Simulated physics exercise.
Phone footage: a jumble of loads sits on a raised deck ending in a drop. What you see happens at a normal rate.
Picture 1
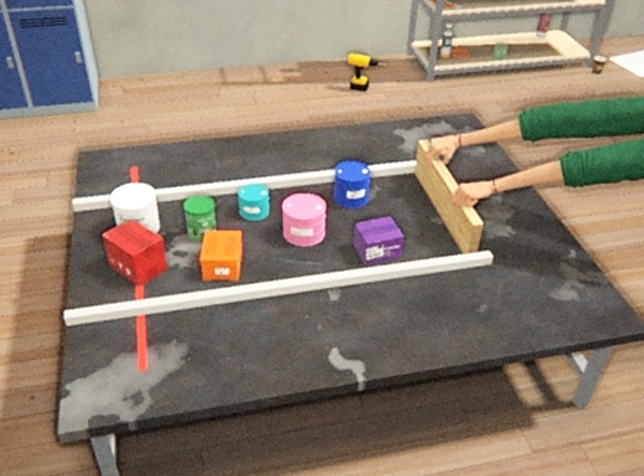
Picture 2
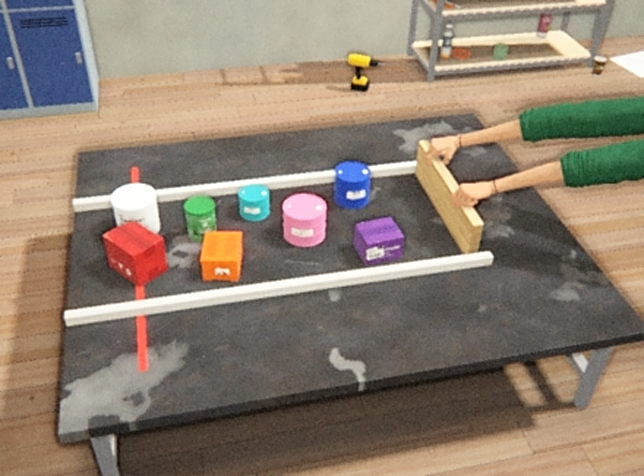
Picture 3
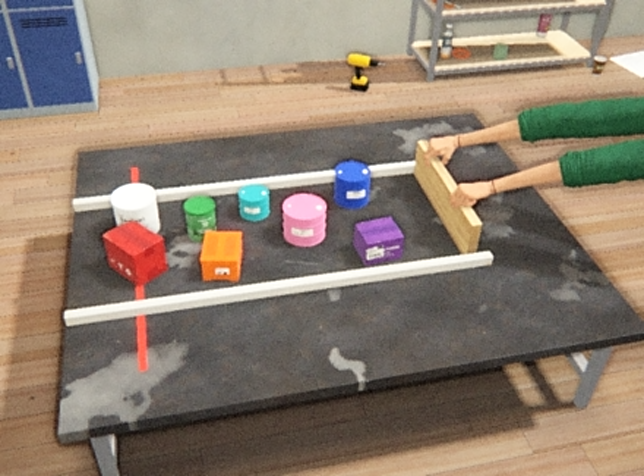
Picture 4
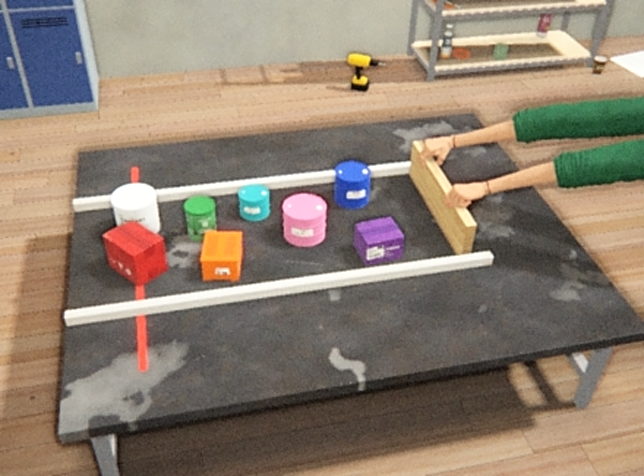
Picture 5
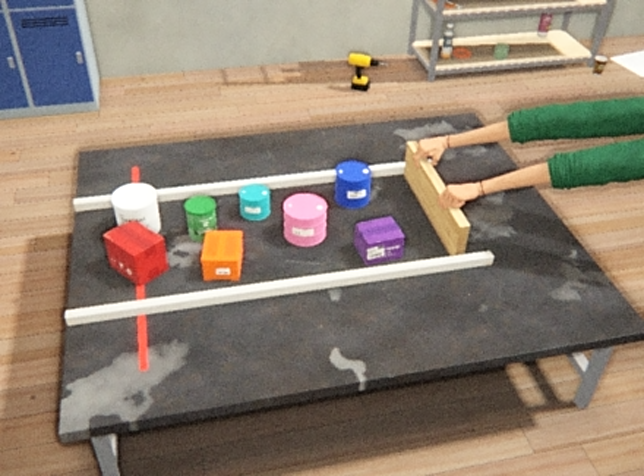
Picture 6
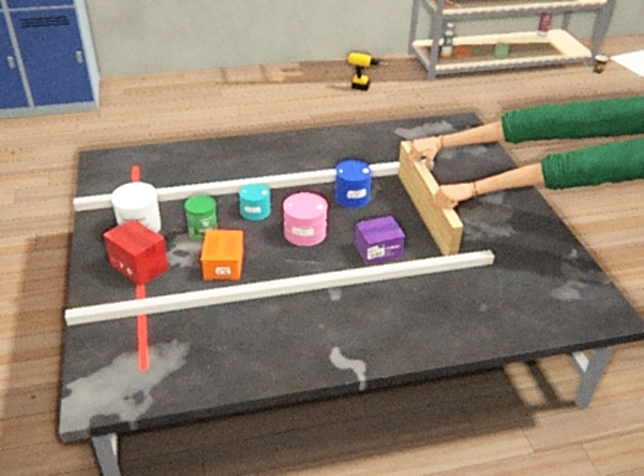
Two hands slide a wooden plank slightly left toward colorful containers sitting still on a dark table.
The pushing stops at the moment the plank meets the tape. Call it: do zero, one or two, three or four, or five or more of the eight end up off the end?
One or two end up off it.
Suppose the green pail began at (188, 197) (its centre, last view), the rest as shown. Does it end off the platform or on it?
Result: The green pail keeps its place.
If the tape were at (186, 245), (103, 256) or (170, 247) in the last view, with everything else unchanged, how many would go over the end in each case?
Try by try, 0, 4 and 0.
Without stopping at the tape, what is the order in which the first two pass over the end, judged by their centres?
That would be the red parcel, followed by the white pail.
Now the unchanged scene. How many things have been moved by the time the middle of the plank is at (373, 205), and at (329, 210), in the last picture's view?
Moved so far: 2, then 2.
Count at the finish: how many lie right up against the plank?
Looks like 3 of them, all told.
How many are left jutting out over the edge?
That'd be 2.
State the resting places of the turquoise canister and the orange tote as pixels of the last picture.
First (82, 214), then (77, 276).
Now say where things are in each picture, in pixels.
Red parcel (135, 252); white pail (136, 212); green pail (201, 219); plank (445, 196); tape (137, 252), in the first frame.
White pail (136, 213); orange tote (222, 256), in the second frame.
Green pail (201, 220); plank (444, 196), in the third frame.
Red parcel (136, 253); turquoise canister (254, 202), in the fourth frame.
White pail (137, 212); blue canister (353, 185), in the fifth frame.
Red parcel (137, 252); white pail (137, 212); green pail (202, 219); plank (427, 198); tape (139, 251), in the sixth frame.
Soon after, none off yet; red parcel at rest near (137, 252); white pail at rest near (137, 212); green pail at rest near (202, 219).
Then, none off yet; red parcel at rest near (137, 252); white pail at rest near (137, 212); green pail moved a little near (186, 221).
By the end, the number that fall off is one or two; fallen, white pail and red parcel.
